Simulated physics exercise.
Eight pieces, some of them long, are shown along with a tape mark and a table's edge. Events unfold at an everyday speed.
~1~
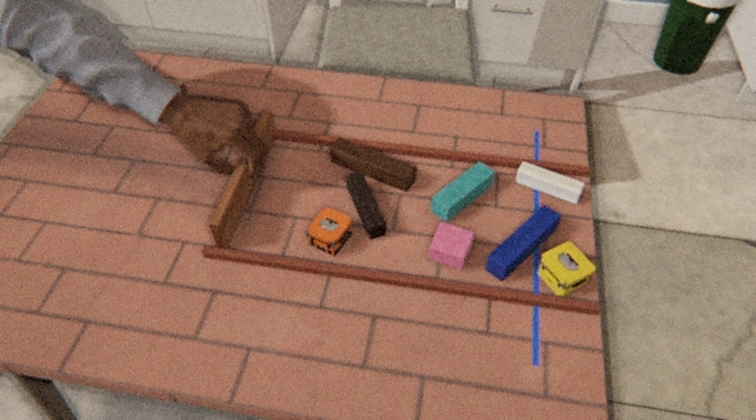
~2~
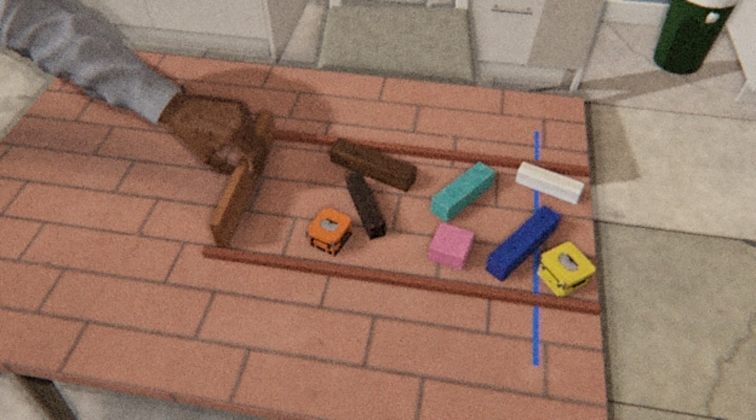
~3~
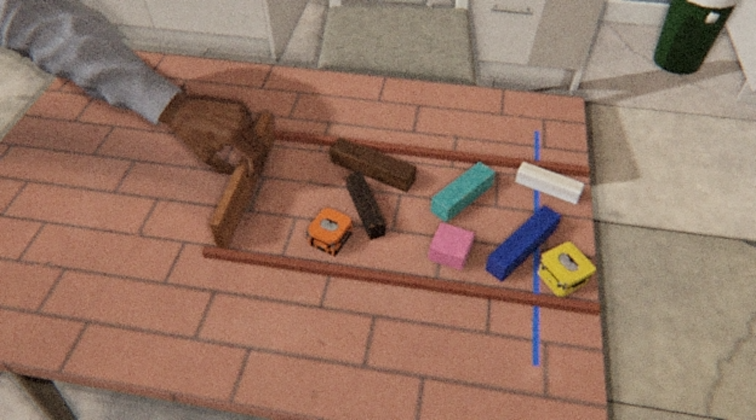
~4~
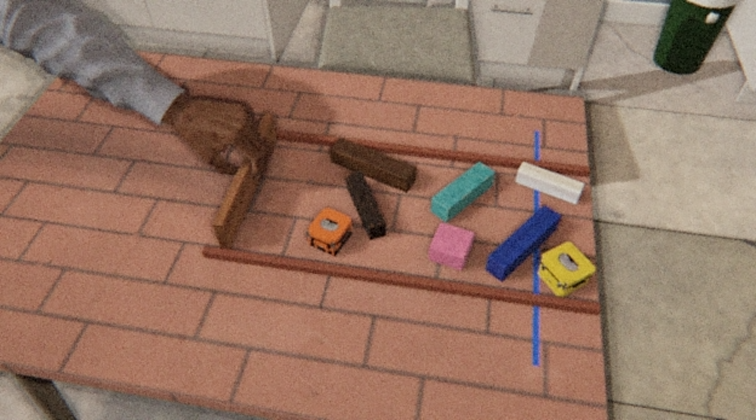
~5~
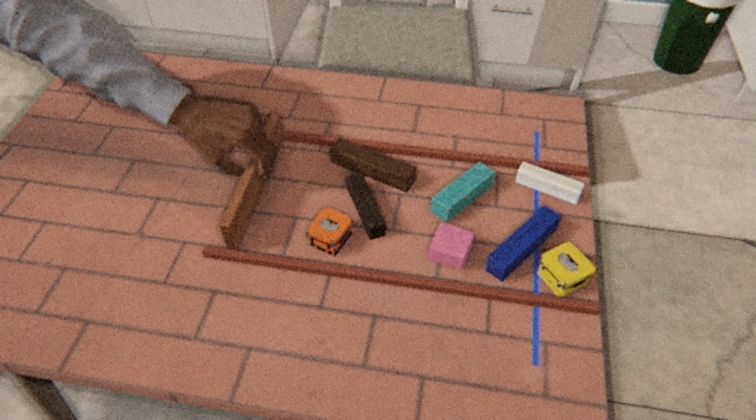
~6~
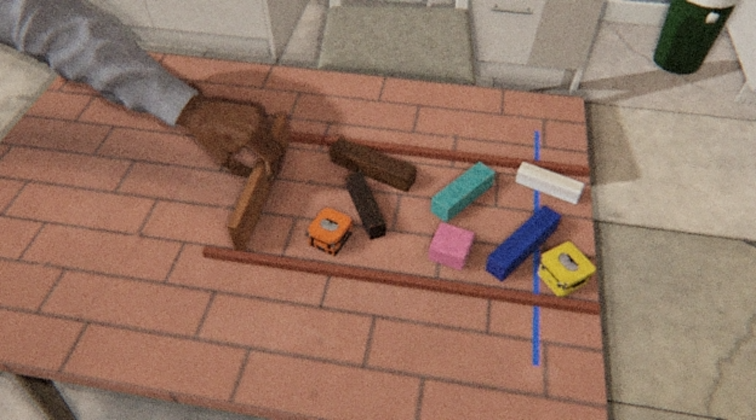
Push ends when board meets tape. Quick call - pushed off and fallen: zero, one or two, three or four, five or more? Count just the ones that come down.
Call: Three or four.
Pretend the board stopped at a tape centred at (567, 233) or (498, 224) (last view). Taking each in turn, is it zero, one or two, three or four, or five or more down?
Going one tape after another, I'd say 5 or more for the first and 1 or 2 for the second.
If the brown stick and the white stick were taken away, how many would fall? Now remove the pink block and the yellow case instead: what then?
The number is 2 for the first case and 2 for the second.
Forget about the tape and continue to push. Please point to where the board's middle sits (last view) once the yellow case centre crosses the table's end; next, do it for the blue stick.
The middle is at (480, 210) when it's the yellow case, and at (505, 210) when it's the blue stick.
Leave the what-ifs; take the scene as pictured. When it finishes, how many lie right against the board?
It touches 3.
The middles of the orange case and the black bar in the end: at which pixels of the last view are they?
(555, 262) and (562, 220), roughly.
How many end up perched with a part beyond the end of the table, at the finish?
That comes to 3 of them.
A little later, none off yet; yellow case at rest near (565, 270); white stick at rest near (549, 183); blue stick at rest near (524, 242).
When it is over, the number that fall off is three or four; down, turquoise bar, blue stick and yellow case.
